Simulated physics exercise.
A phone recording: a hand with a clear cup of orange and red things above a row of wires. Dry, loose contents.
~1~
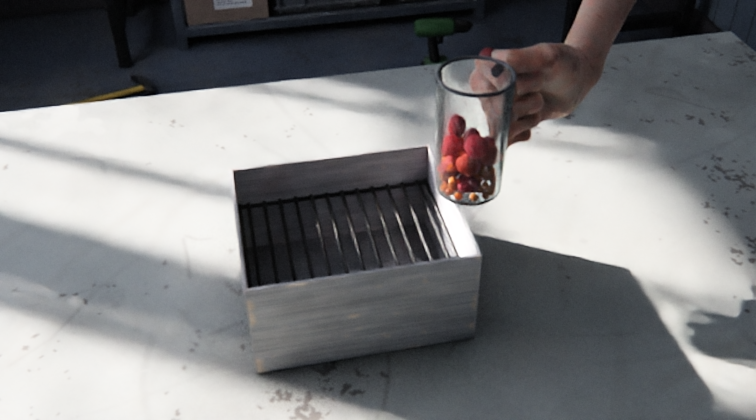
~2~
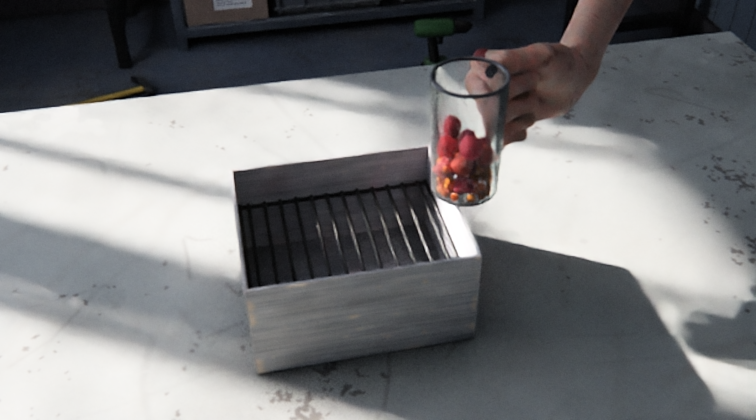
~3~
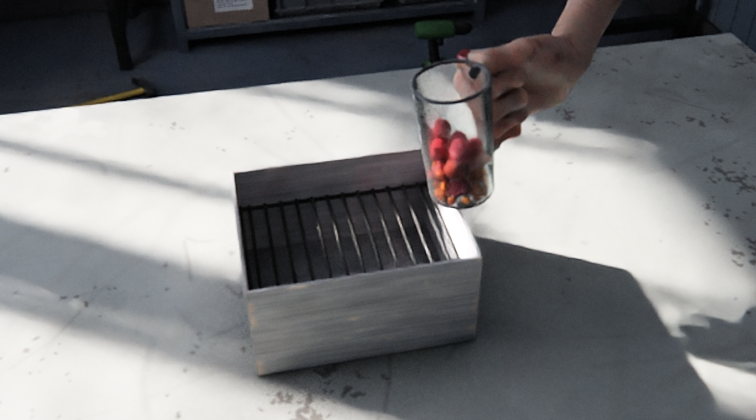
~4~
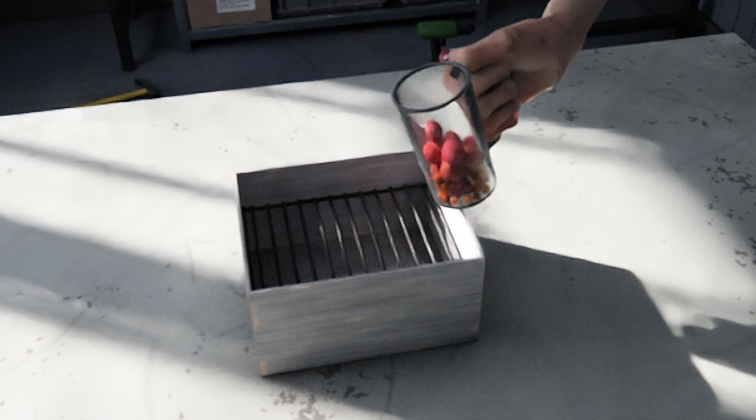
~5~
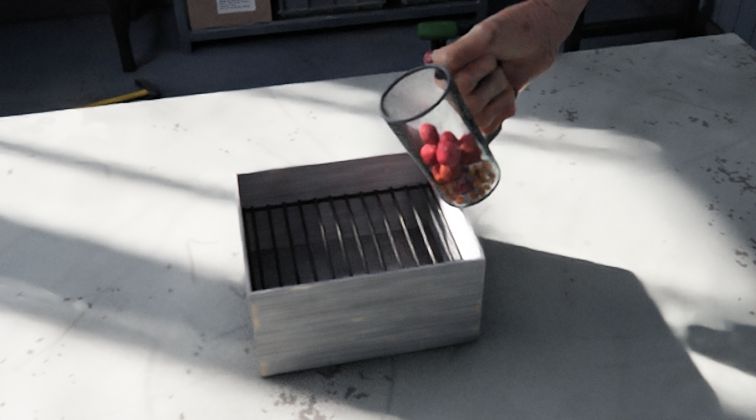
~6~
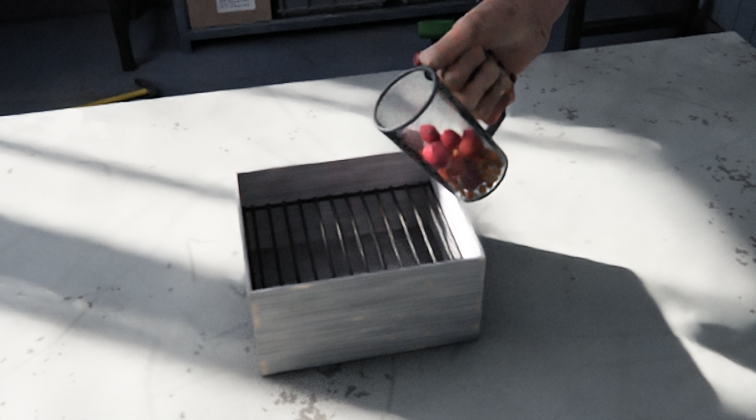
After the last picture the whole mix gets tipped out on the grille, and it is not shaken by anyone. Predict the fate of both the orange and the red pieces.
I expect the orange pieces pass between the wires, the red pieces are kept on the wires.
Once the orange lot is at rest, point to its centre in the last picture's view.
About (391, 282).
Then, 0.28 s on from there, orange ones, the whole lot in the cup; red ones, the whole lot in the cup.
Then, 0.63 s on from there, orange ones, the whole lot in the cup; red ones, the whole lot in the cup.
Then, 1.00 s on from there, orange ones, the whole lot in the cup; red ones, all but a few in the cup, a little on or over the wires.
In the end, orange ones, a little on the wires, all but a few under the rack; red ones, the whole lot on the wires, none at all under the rack.
